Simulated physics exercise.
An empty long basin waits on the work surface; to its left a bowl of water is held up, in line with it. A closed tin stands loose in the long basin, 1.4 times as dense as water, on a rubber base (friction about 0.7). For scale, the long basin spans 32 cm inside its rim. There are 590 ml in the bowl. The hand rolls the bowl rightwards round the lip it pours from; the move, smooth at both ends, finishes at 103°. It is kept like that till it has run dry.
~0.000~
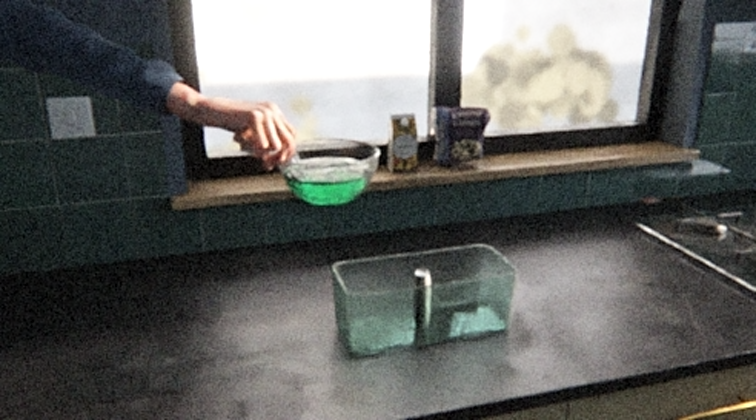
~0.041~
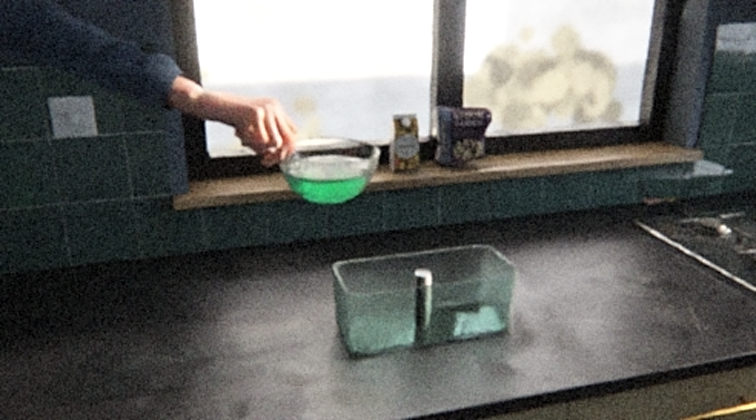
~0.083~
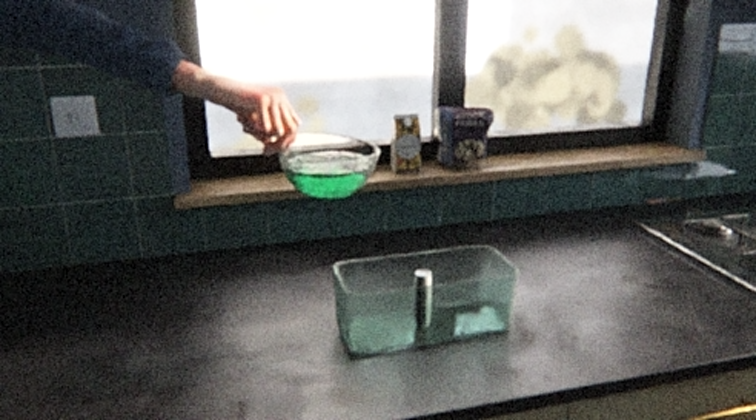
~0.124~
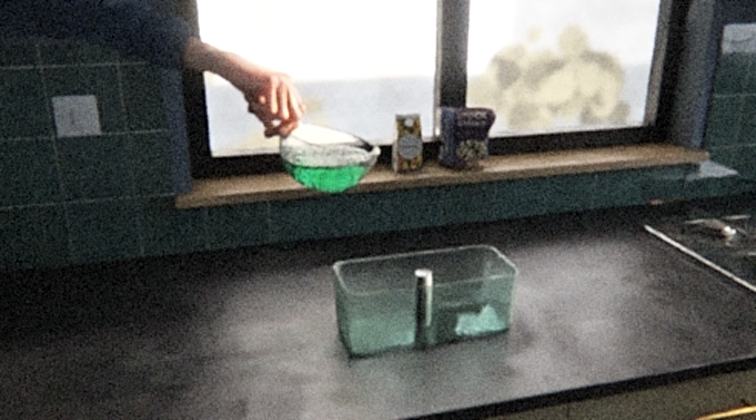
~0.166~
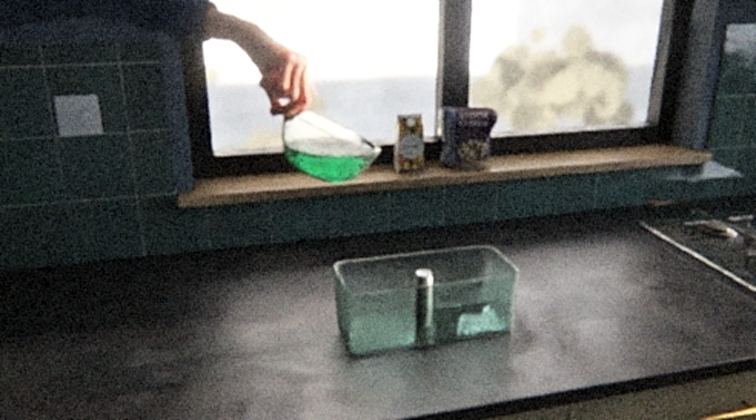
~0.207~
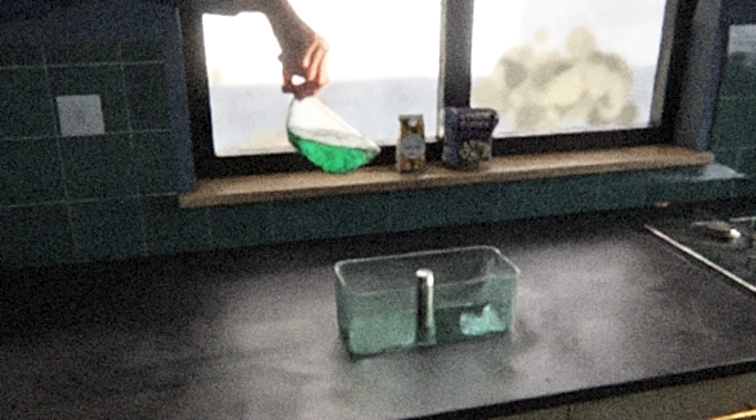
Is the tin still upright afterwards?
It topples.
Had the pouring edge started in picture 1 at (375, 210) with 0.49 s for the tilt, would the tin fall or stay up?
Then it remains upright.
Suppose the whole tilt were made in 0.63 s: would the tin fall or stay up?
Then it stays up.
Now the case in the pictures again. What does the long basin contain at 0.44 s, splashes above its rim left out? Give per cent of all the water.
Some 0 per cent.
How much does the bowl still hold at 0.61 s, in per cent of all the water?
Near 0 in a hundred.
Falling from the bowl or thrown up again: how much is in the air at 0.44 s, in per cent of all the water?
Near 68 in a hundred.
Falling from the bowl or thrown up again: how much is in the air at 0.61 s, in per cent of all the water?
Near 44 in a hundred.
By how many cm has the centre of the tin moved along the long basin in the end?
Some 7.5 cm.
By 0.44 s the tilt is 101° and 32 per cent is still to pour; the tin stands where it began.
By 0.61 s the tilt is 103° and 0 per cent is still to pour; the tin stands where it began.
By 0.79 s the tilt is 103° and 0 per cent is still to pour; the tin leans 9°.
By 0.99 s the tilt is 103° and 0 per cent is still to pour; the tin leans 29°.
At rest the tin lies on its side.
